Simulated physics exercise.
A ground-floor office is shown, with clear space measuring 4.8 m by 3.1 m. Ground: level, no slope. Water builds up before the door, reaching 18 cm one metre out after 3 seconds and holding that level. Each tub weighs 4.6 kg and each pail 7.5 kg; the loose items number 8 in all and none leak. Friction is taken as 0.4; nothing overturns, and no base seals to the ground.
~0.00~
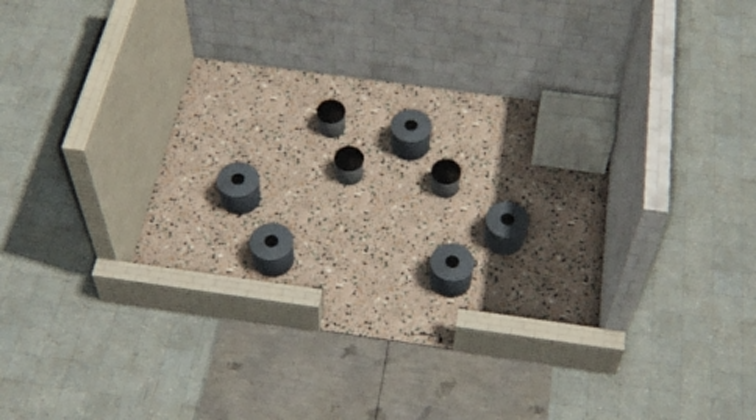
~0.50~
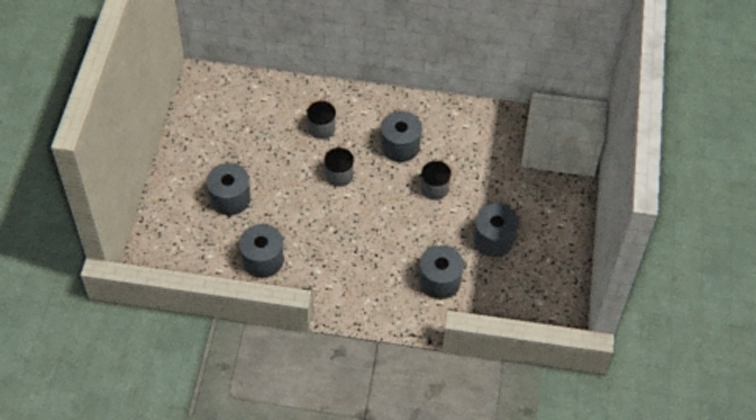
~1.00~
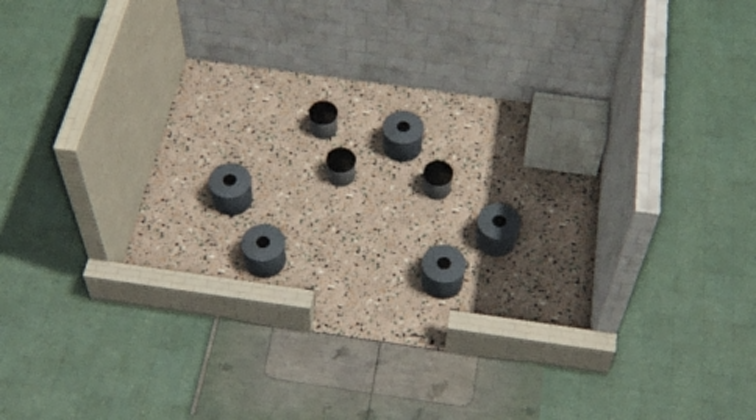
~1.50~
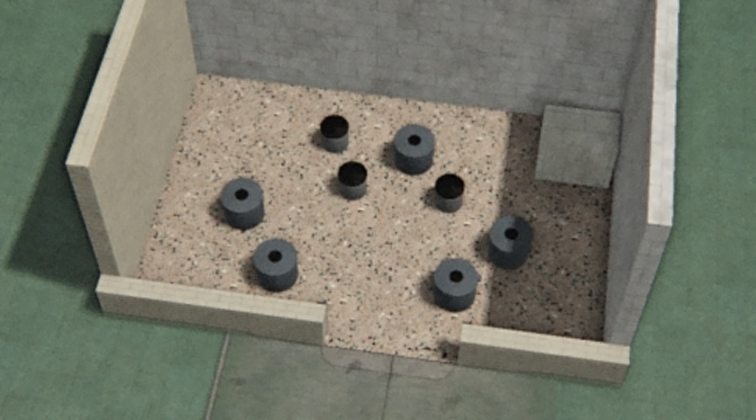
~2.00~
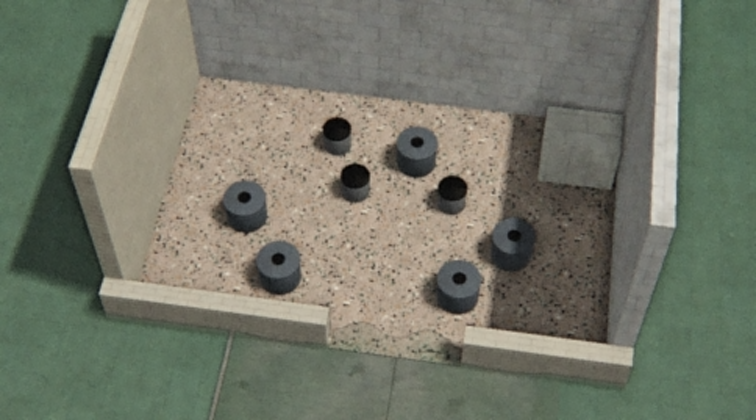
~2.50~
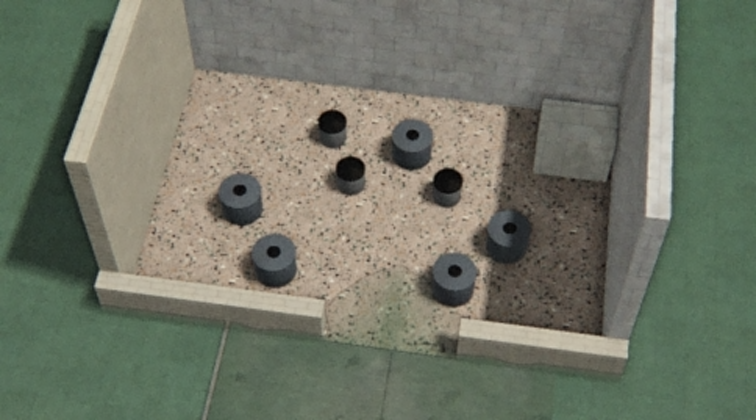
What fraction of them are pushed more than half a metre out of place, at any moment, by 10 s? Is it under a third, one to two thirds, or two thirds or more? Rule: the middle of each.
It ends up in the central band.
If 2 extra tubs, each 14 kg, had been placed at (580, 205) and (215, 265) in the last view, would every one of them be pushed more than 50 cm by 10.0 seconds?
Well, the first one tops the mark, and the second stays under the mark.
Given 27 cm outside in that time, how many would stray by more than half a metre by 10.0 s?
In that case 8 of them.
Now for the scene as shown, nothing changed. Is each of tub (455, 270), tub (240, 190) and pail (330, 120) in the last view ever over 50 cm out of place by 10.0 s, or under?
First farther, then not as far, then not as far.
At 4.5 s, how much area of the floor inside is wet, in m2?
Roughly 8.0 m2 of it is wet.
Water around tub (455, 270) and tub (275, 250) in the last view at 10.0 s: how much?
Close to 6 and 3 centimetres.
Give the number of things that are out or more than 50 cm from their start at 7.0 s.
The answer is 4.
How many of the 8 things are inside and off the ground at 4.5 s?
It comes to 0 of them.
After 3.5 s 0 of 8 are over 50 cm from their spots; 0 afloat.
After 4.5 s 2 of 8 are over 50 cm from their spots; 0 afloat.
After 7.0 s 4 of 8 are over 50 cm from their spots; 2 afloat.
After 10.0 s 3 of 8 are over 50 cm from their spots, and 4 have been at some point; 5 afloat.
